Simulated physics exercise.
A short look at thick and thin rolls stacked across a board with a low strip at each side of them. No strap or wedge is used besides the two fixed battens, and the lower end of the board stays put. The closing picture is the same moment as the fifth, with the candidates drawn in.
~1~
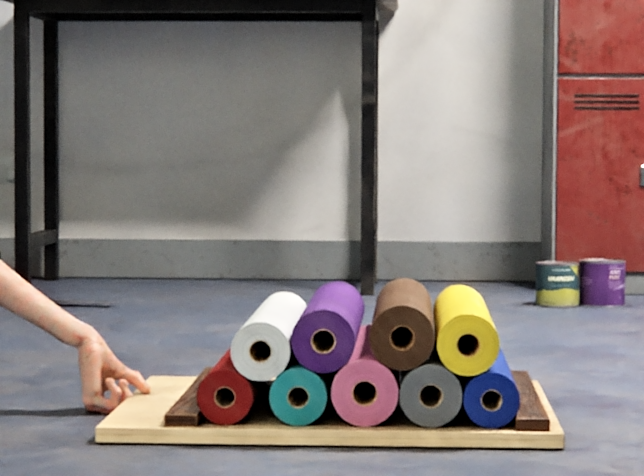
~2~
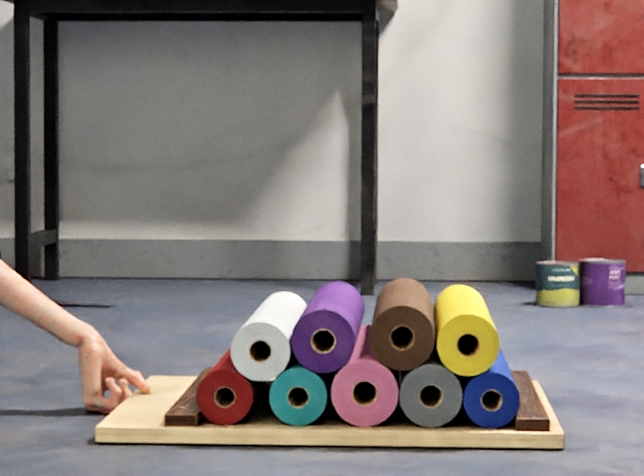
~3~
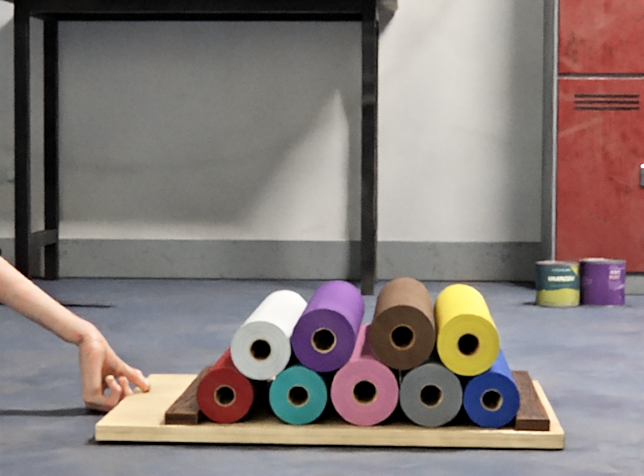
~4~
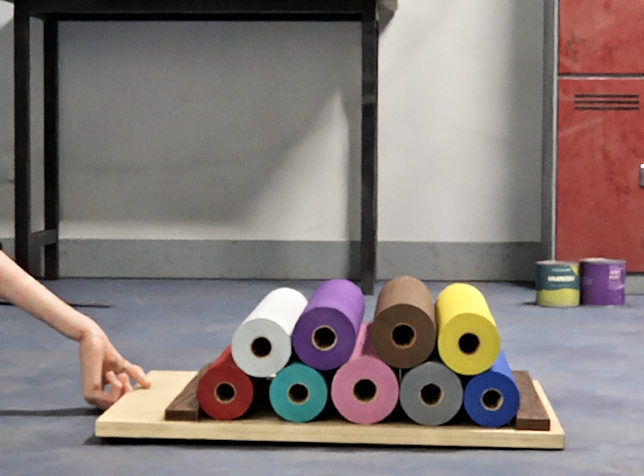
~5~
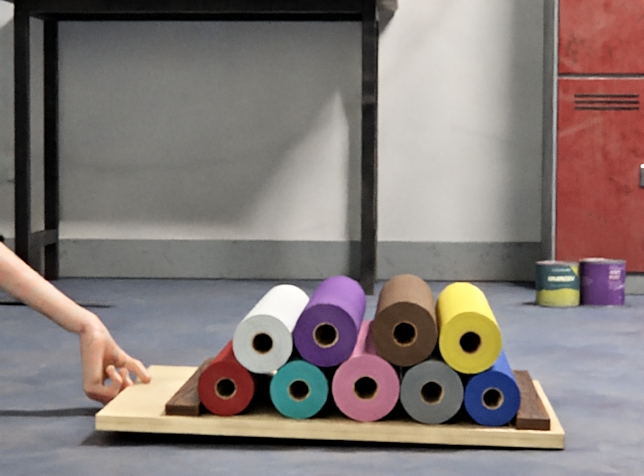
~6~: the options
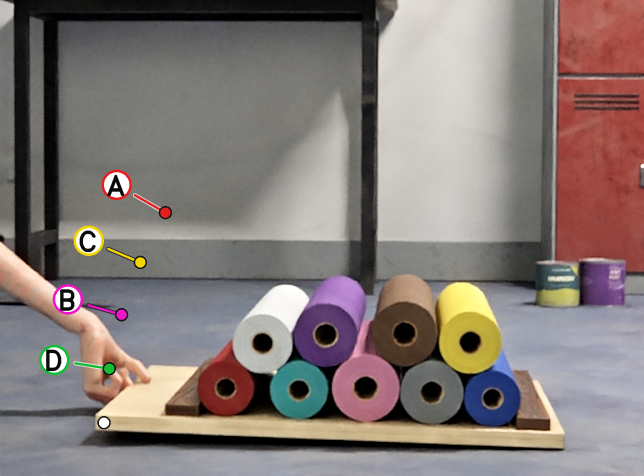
In this clip, a hand at the left slowly lifts the near end of a pale board slightly, while colourful rolls stacked in two rows between dark strips rise a little with it and keep their arrangement.
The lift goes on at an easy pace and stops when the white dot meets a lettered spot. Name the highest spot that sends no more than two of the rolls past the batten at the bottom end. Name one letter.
Up to C.
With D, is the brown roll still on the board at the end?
Yes, with D.
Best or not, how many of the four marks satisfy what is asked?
The number is three.
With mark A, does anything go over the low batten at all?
At A: Yes.
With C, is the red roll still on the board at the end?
Yes, with C.
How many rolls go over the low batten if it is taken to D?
The count is none.
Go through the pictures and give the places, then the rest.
The first frame shows grey roll (431, 396); blue roll (492, 400); white roll (261, 351).
The second frame shows white roll (261, 351); yellow roll (468, 345).
The third frame shows board (336, 402); red roll (225, 395); white roll (261, 350); turquoise roll (298, 396).
The fourth frame shows board (336, 400); red roll (225, 392); turquoise roll (298, 394); grey roll (431, 394).
The fifth frame shows board (337, 397); red roll (226, 388); turquoise roll (299, 390).
On the copy, A at (165, 213); B at (121, 315); C at (141, 263); D at (109, 369); the white dot at (104, 423).
On C. First, board at 15°.
Then, board at 22°.
Finally, board at 22°, none over the low batten.
By contrast, A nine over the low batten; B none over the low batten; D none over the low batten.
